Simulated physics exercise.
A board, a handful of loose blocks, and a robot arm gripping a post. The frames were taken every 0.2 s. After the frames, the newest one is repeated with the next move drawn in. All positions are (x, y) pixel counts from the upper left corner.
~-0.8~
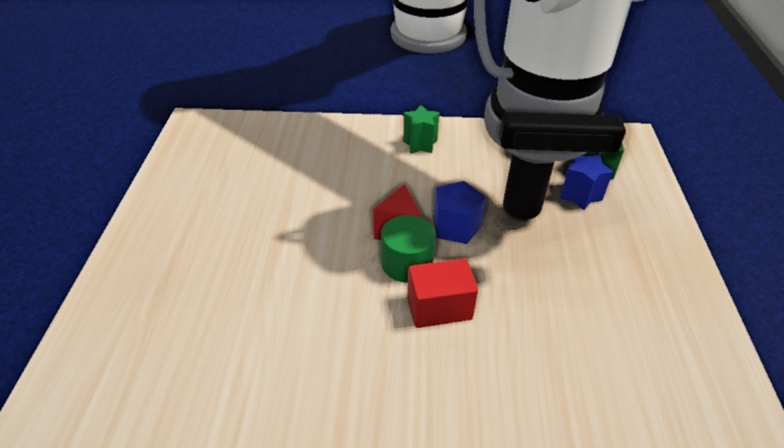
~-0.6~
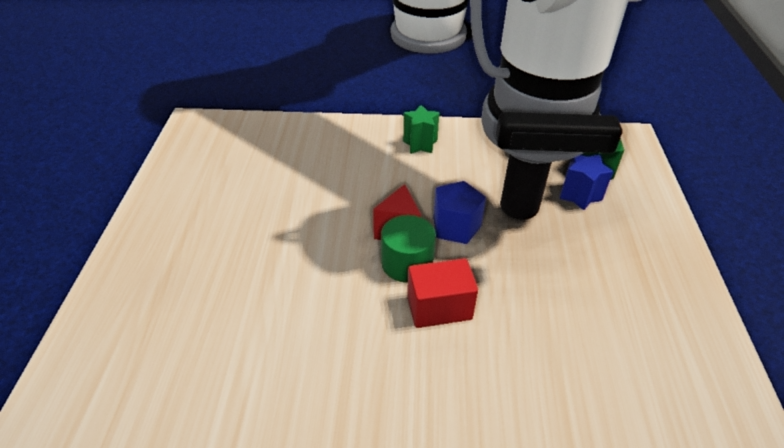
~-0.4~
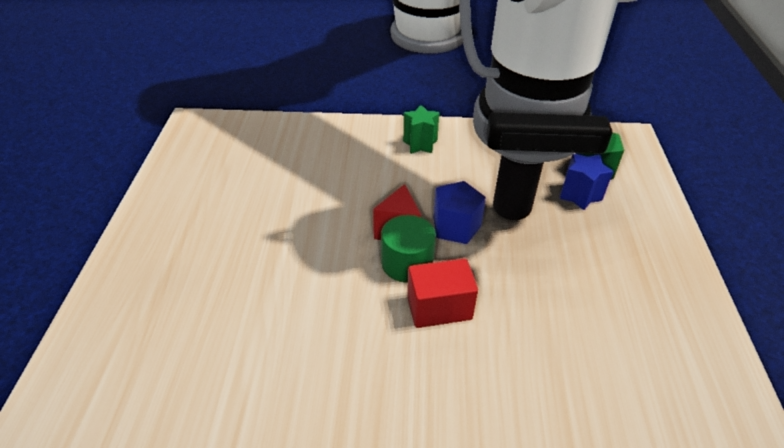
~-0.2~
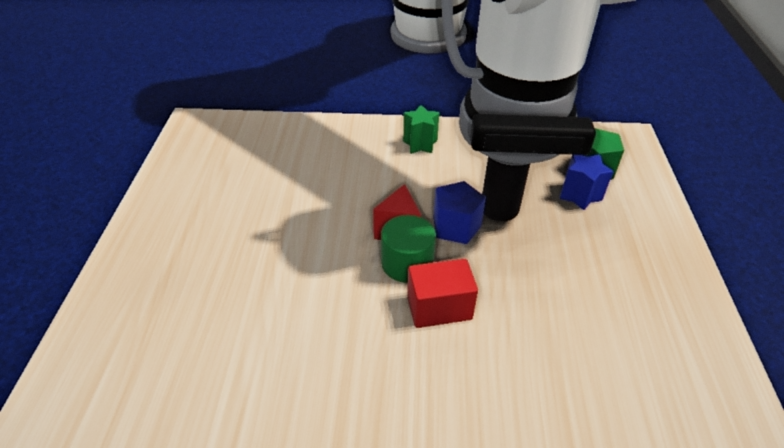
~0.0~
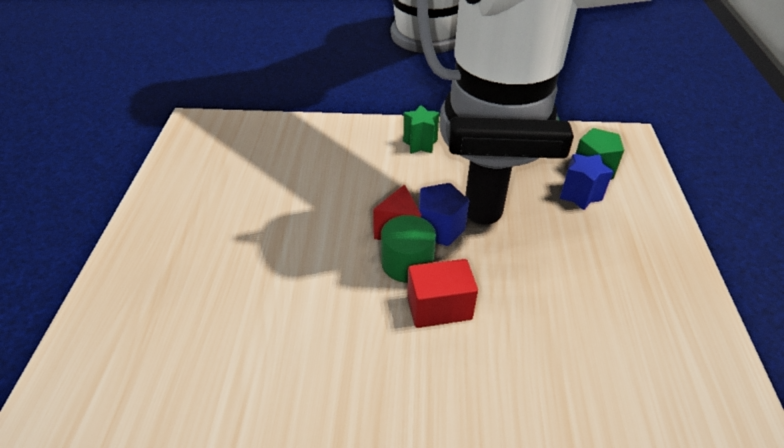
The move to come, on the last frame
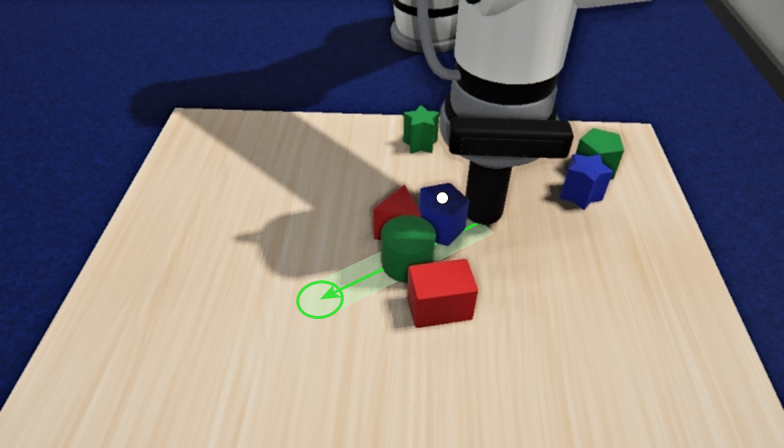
At first, a robot arm holds a black post upright just right of a blue block, which sits by a red triangle, a green cylinder and a red block on a wooden board. The arm slides the post slowly left, then nudges the blue block slightly left while the others stay still.
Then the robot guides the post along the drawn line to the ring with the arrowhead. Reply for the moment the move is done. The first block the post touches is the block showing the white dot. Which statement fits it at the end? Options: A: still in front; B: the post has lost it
Letter B.
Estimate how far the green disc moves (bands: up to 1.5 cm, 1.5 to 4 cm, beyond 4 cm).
More than 4 cm.
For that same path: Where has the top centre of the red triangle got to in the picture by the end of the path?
At (343, 189).
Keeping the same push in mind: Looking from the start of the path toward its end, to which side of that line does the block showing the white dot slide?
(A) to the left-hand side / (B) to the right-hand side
B.
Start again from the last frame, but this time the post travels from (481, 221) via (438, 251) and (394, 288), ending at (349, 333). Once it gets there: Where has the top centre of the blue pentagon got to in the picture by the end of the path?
That would be at about pixel (399, 204).
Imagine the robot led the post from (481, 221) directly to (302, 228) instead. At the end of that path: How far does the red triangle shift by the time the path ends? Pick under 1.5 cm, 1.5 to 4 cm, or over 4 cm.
The block shifts more than 4 cm.
Drawn move, from (481, 221) to (320, 299); the dot is on the blue pentagon.
What follows on the original path. One third of the way, post at (432, 237); red triangle at (354, 193), turned 30° clockwise; green disc at (392, 242); blue pentagon at (392, 206), turned 55° clockwise.
Two thirds of the way, post at (377, 263); red triangle at (343, 189), turned 40° clockwise; green disc at (344, 273); blue pentagon at (373, 206), turned 90° clockwise.
At the end, post at (319, 290); red triangle at (343, 189), turned 40° clockwise; green disc at (297, 312); blue pentagon at (373, 206), turned 90° clockwise; red oblong block still.
